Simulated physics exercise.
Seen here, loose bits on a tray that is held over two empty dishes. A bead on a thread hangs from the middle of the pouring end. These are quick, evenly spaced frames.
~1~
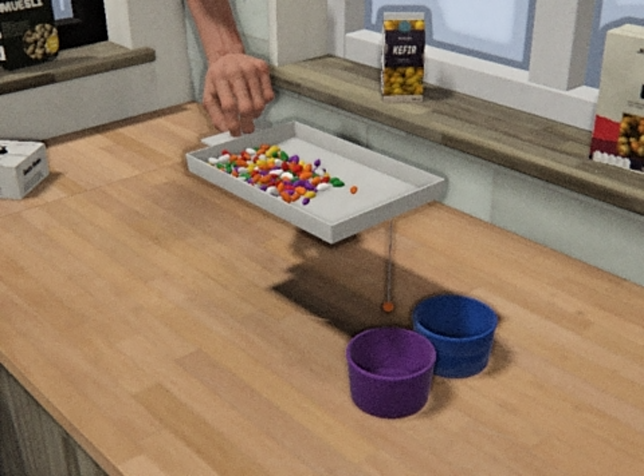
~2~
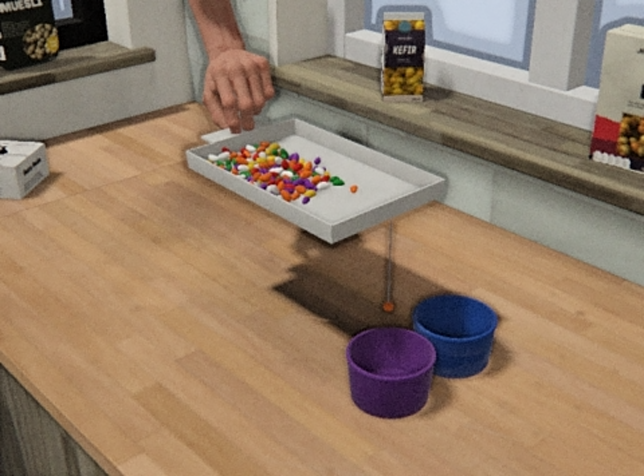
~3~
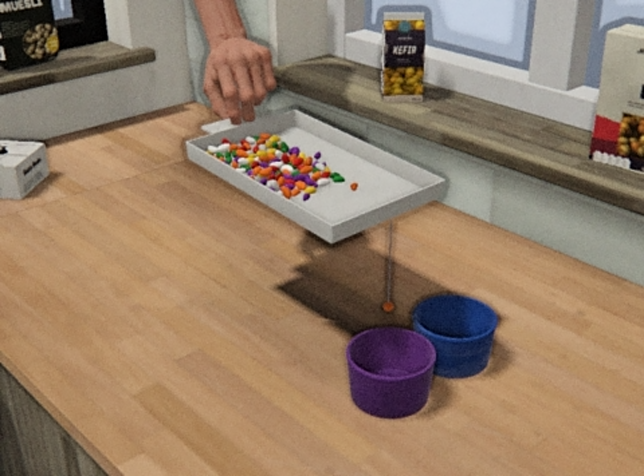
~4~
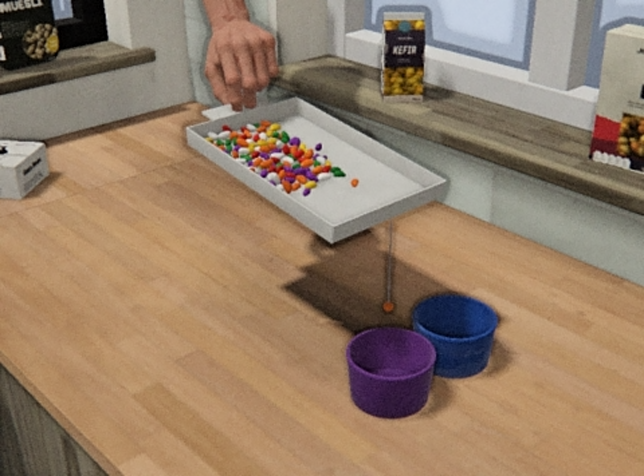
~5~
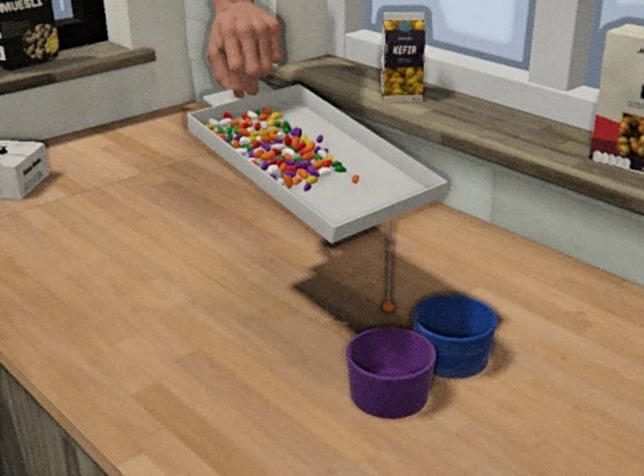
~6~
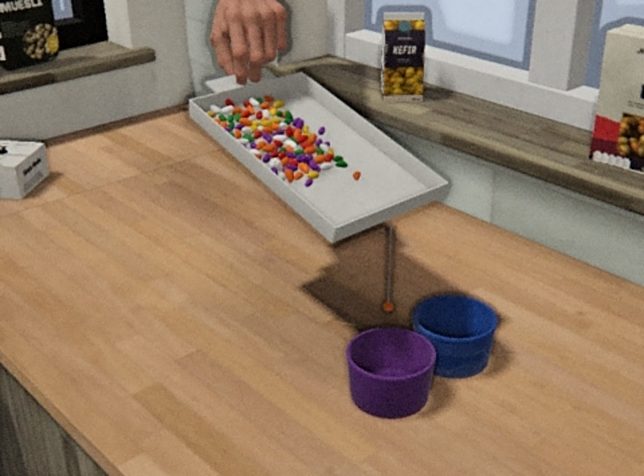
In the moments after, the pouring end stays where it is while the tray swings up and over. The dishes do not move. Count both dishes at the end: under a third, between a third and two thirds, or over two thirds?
Caught overall: More than two thirds.
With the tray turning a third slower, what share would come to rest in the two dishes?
About 80 per cent.
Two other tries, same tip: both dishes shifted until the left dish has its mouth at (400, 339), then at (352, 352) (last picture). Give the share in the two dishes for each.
First some 70, then 30 per cent.
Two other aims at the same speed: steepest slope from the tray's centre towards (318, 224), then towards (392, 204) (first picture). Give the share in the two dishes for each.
In turn 20 and 80 in a hundred.
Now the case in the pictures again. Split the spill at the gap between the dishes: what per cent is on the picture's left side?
Close to 20 per cent.
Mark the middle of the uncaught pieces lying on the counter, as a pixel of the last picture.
Near (496, 452).
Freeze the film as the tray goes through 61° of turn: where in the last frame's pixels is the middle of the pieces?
Roughly at (377, 198).
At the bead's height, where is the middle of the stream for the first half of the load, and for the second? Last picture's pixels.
The first part at (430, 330); the rest at (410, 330).
Soon after the last picture, tray tipped steeply; nearly all on the tray; a stray few in the air.
A little later, tray tipped past a quarter turn; most on the tray; a small part in the left dish; a stray few in the right dish; a small part outside both; a stray few in the air.
Later still, tray tipped past a quarter turn; about half in the left dish; about a third in the right dish; about a quarter outside both.
At rest, tray tipped past a quarter turn; about half in the left dish; about a third in the right dish; about a quarter outside both.
